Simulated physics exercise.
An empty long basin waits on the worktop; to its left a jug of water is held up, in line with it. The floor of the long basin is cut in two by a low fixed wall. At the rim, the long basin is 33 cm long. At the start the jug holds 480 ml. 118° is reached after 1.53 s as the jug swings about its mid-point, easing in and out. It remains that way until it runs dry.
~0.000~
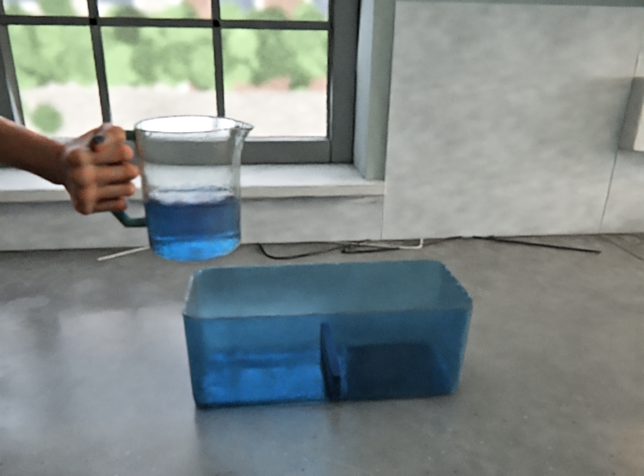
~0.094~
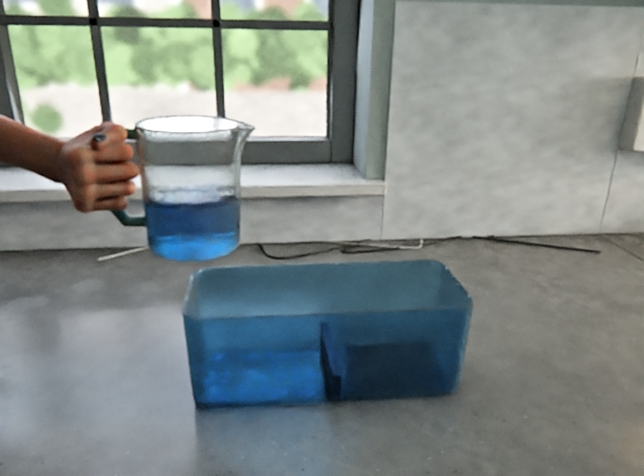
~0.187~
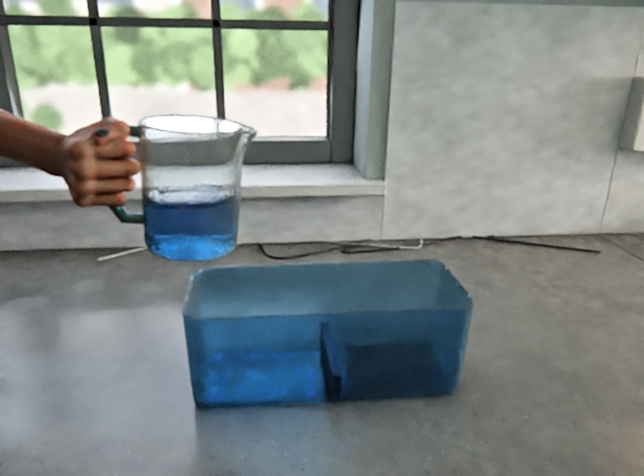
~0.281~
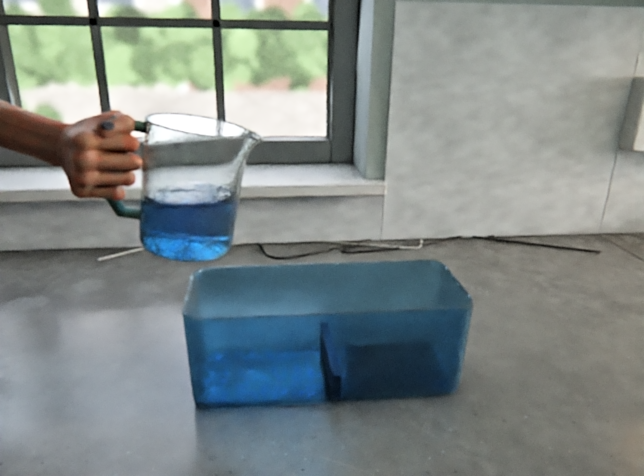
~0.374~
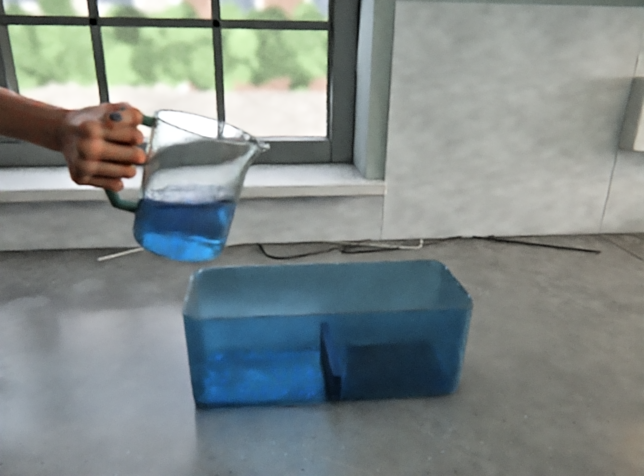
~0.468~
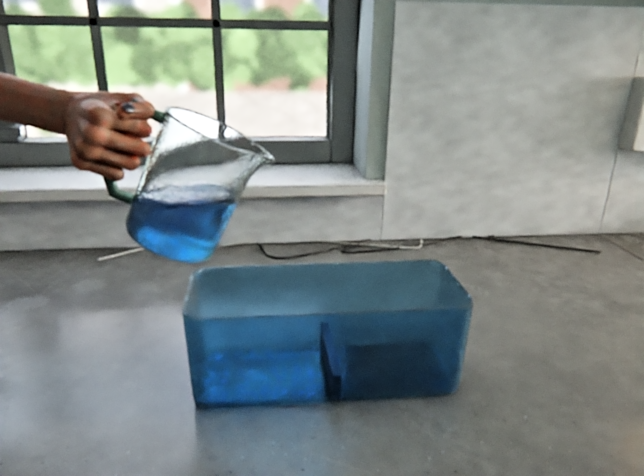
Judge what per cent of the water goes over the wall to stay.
7 percent, roughly.
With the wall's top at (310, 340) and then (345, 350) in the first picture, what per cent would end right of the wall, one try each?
The first try gives 35 percent and the second 10 percent.
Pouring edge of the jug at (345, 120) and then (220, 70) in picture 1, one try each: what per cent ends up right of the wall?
In order, 90 and 10 per cent.
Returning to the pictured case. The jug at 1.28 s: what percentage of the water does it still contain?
Around 22 in a hundred.
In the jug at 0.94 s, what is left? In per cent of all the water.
Close to 92 in a hundred.
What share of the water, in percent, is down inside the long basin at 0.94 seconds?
Close to 0 in a hundred.
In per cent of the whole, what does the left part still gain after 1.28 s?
Near 28 in a hundred.
Then, 0.94 s in, the tilt is 79° and 92 per cent is still to pour, 0 is left of the wall and 0 right of it.
Then, 1.28 s in, the tilt is 110° and 22 per cent is still to pour, 63 is left of the wall and 2 right of it.
Then, 1.64 s in, the tilt is 118° and 0 per cent is still to pour, 92 is left of the wall and 6 right of it.
Then, 2.03 s in, the tilt is 118° and 0 per cent is still to pour, 91 is left of the wall and 7 right of it.
Finally, 91 per cent lies left of the wall, 7 right of it and 2 outside.
